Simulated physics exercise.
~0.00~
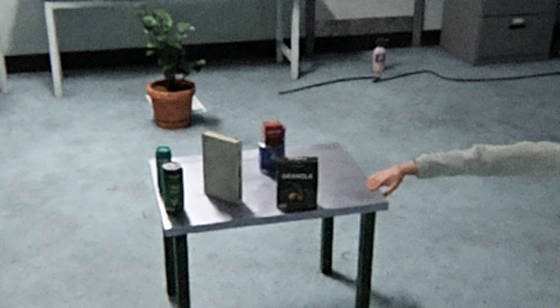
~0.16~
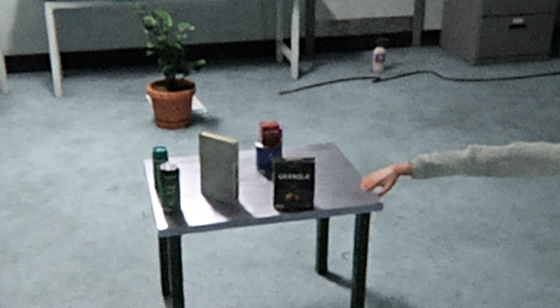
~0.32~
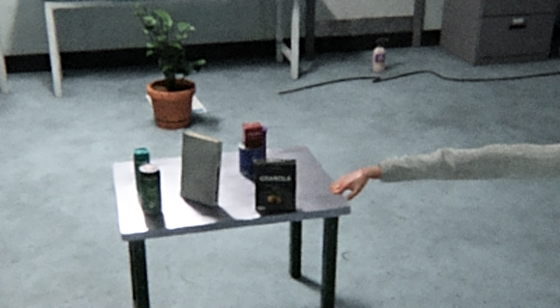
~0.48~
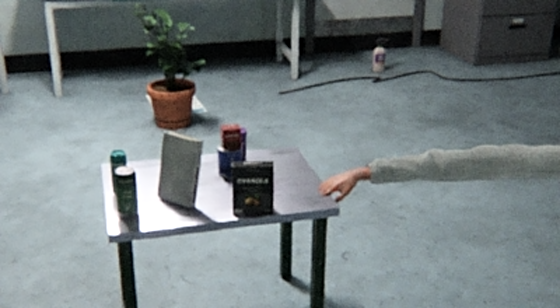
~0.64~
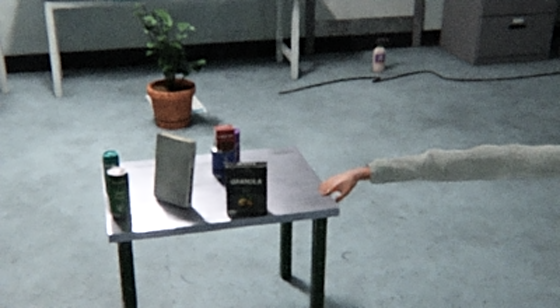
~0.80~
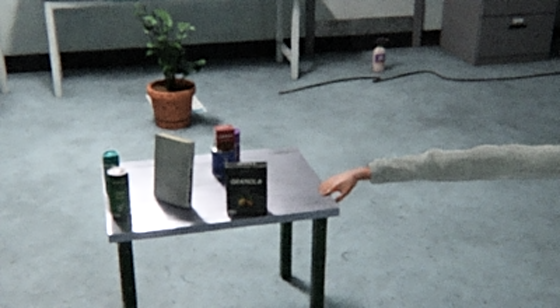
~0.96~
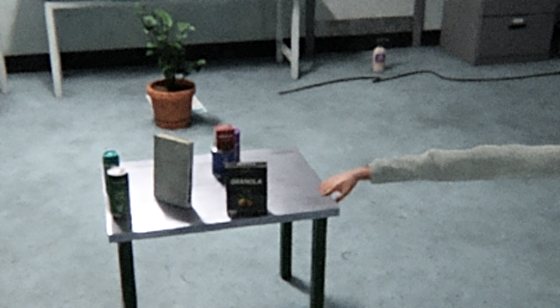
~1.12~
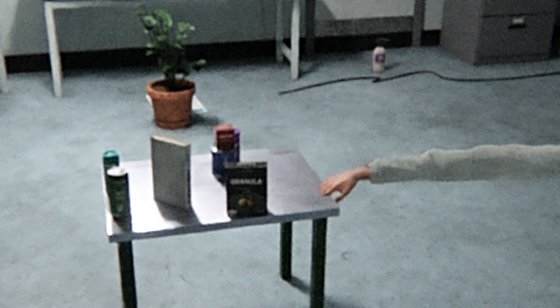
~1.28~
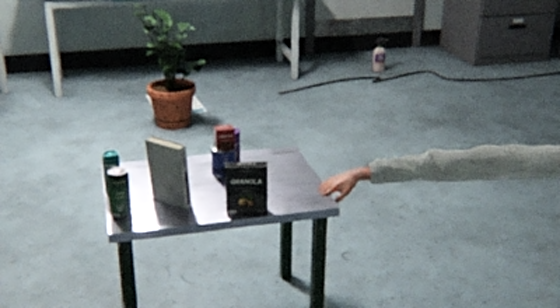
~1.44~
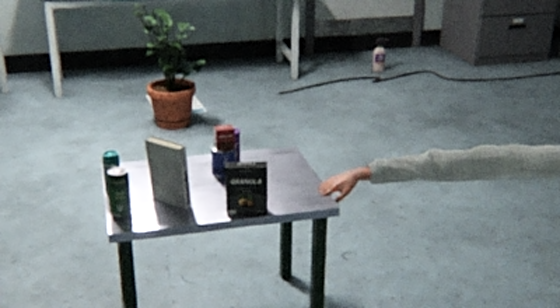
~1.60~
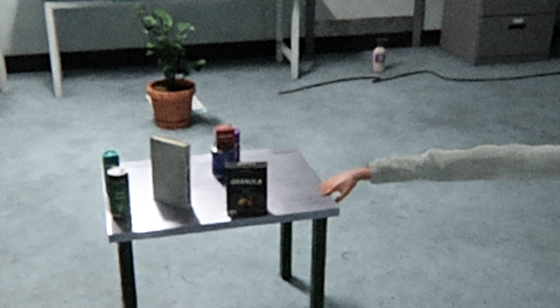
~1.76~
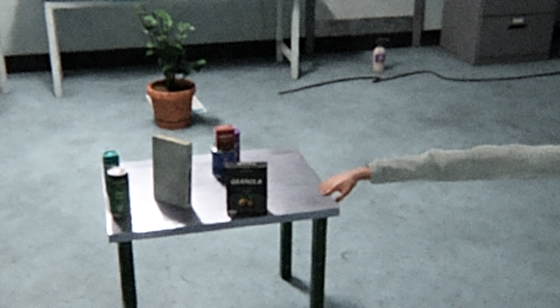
A hand shifts a small table left; the white book rocks but everything stays standing.
